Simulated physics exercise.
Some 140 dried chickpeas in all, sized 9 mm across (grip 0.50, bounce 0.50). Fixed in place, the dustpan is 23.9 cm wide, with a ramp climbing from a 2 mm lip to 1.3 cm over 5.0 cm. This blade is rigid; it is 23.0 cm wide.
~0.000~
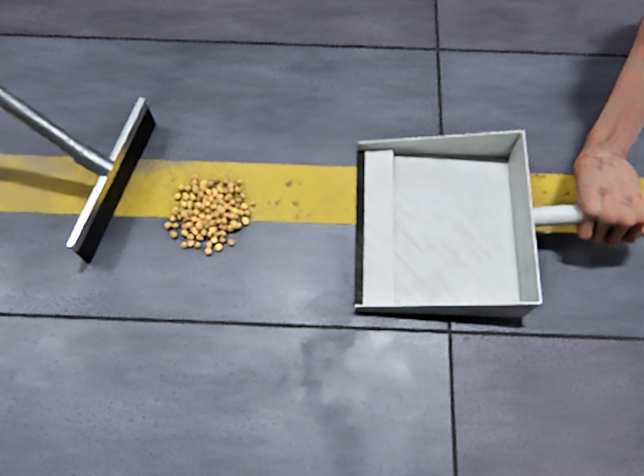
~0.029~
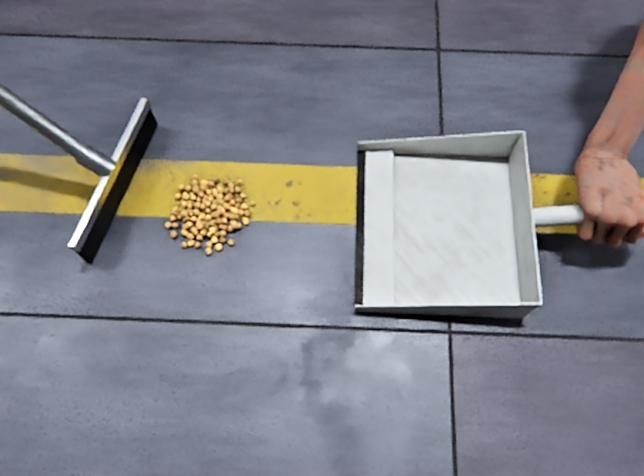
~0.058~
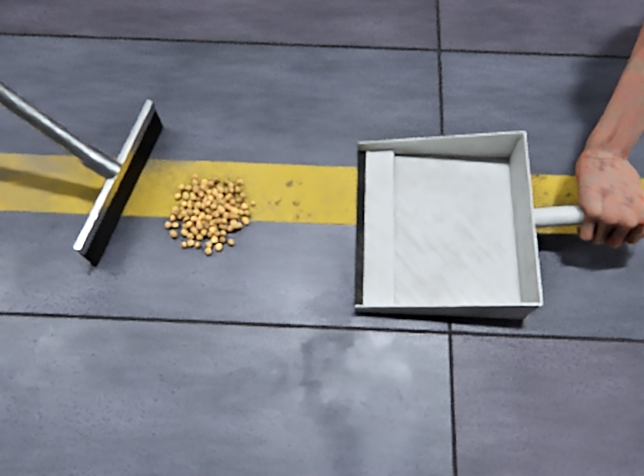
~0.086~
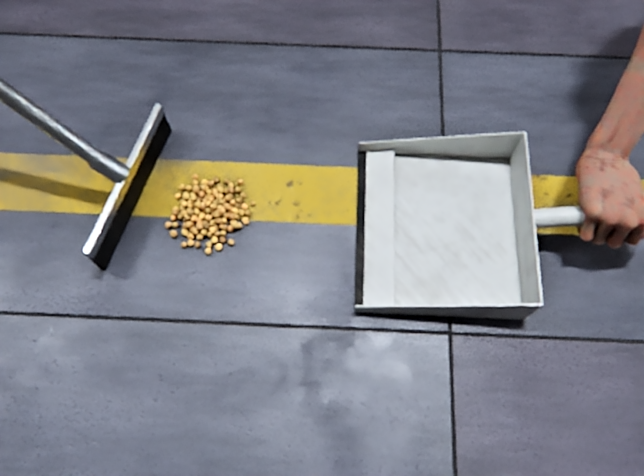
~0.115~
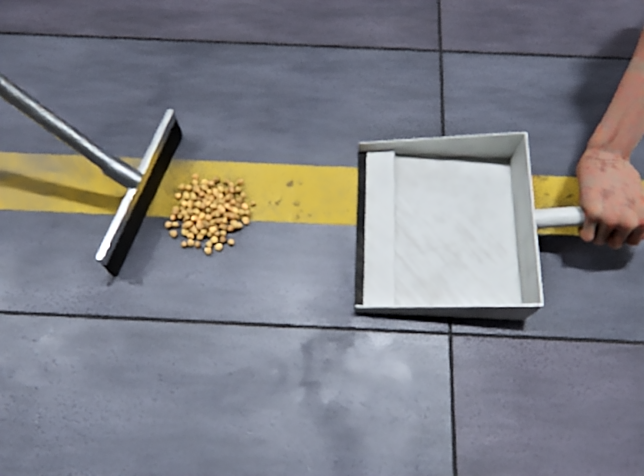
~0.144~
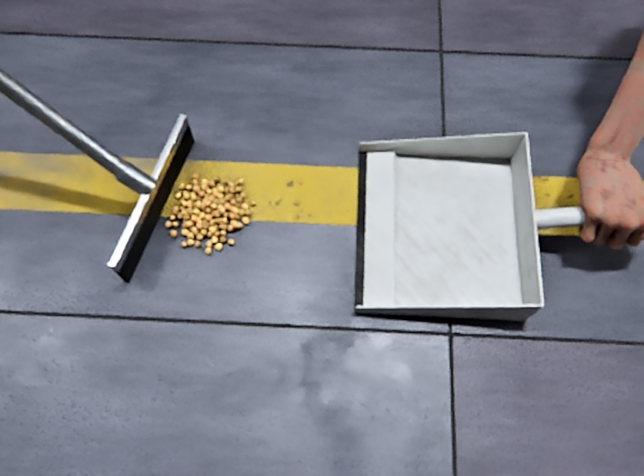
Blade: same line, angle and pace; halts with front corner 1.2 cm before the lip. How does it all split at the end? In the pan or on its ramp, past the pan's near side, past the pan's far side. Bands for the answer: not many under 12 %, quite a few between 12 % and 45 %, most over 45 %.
In the pan or on its ramp: Quite a few; past the pan's near side: Quite a few; past the pan's far side: Not many.
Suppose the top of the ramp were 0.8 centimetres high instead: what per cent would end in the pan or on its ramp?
Estimate: About 30 in a hundred.
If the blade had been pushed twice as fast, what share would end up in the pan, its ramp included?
Then roughly 45 per cent.
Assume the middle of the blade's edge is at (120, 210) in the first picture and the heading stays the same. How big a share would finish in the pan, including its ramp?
It would come to about 25 in a hundred.
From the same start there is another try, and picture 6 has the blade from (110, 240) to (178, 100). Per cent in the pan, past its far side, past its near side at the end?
Pan 0 % / far 0 % / near 0 %.
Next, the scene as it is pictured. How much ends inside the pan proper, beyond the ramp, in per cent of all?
Estimate: Close to 0 per cent of the total.
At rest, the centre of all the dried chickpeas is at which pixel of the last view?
In the last view, approximately (353, 275).
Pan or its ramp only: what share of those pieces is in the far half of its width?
About 10 %.
After 0.33 s, middle of the blade 16 cm from the lip; 0 % over the lip, far side 0 %, near side 0 %.
Then, at 0.46 s, middle of the blade 8 cm from the lip; 0 % over the lip, far side 0 %, near side 10 %.
After 0.72 s, middle of the blade 4 cm from the lip; 25 % over the lip, far side 0 %, near side 20 %.
At rest (1.2 s), pan 25 %, near side 20 %, far side 0 %, in front of the lip or behind the blade 55 %.
